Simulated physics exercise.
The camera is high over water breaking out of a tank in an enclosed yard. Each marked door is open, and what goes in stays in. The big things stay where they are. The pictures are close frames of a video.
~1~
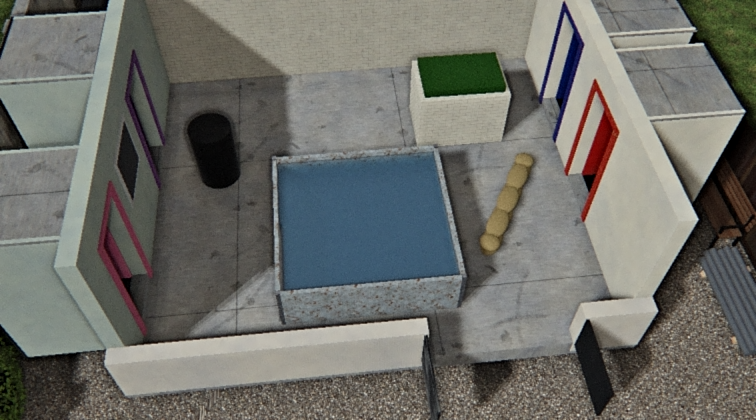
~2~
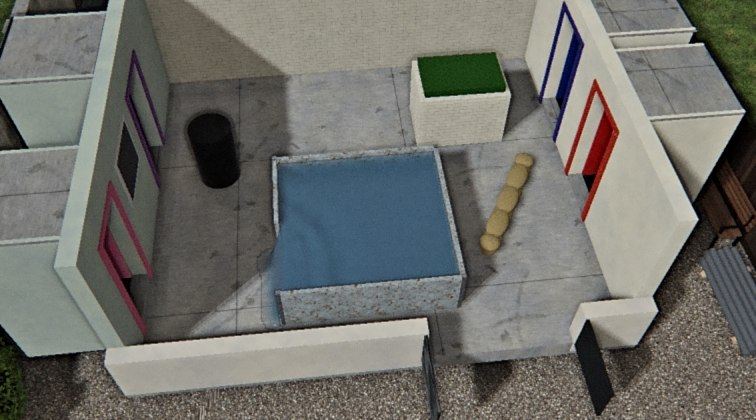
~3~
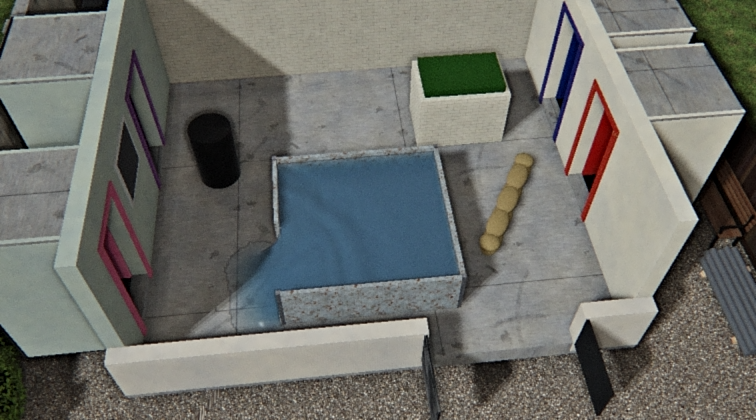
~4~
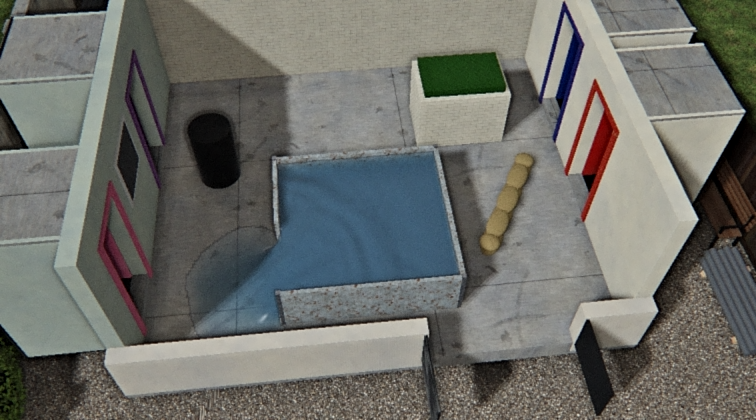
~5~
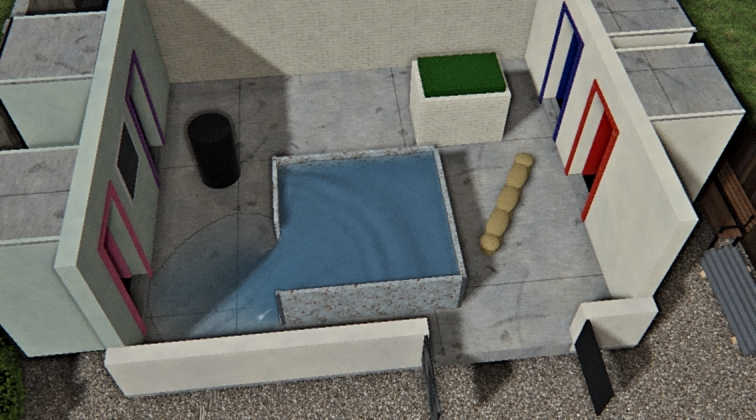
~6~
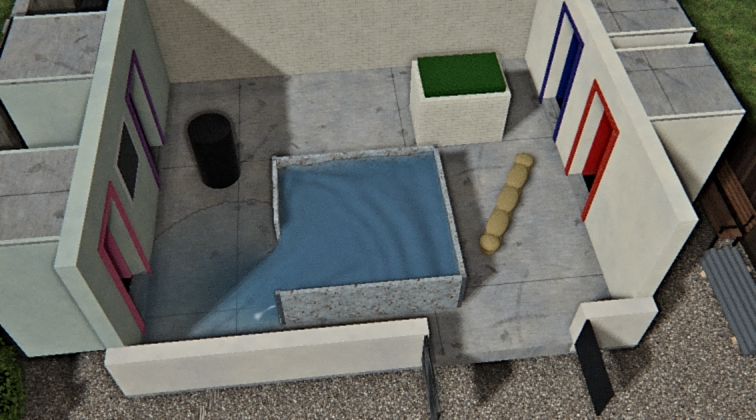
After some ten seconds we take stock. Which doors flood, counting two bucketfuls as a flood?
In the end: The blue door holds within the limit; the pink door floods; the red door holds within the limit; the purple door floods.
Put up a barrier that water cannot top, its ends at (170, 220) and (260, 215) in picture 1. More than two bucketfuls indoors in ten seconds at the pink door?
In short: Pink is over.
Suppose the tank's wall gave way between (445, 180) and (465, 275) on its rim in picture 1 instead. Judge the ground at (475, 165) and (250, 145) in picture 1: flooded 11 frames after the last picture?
As listed: Covered, dry.
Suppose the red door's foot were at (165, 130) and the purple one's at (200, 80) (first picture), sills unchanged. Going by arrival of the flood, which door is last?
That is the blue-painted one.
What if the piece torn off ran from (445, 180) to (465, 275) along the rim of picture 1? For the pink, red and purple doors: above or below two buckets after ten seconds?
The pink one is under, the red one goes over, the purple one goes over.
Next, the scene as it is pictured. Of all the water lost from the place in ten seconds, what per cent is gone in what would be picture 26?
Roughly 50 per cent.
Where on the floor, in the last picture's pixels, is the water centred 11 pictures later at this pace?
Close to (310, 258).
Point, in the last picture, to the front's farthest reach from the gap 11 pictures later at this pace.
Near (170, 95).
A moment on, water covers 20 % of the floor; the blue door not reached, the pink door far over two buckets in, the red door not reached, the purple door wet at the sill, nothing in.
Next, water covers 25 % of the floor; the blue door not reached, the pink door far over two buckets in, the red door not reached, the purple door wet at the sill, nothing in.
Then, water covers 40 % of the floor; the blue door not reached, the pink door far over two buckets in, the red door not reached, the purple door under two buckets in.
Later, water covers 75 % of the floor; the blue door not reached, the pink door far over two buckets in, the red door not reached, the purple door over two buckets in.
In the end, water covers 95 % of the floor; the blue door wet at the sill, nothing in, the pink door far over two buckets in, the red door under two buckets in, the purple door far over two buckets in.
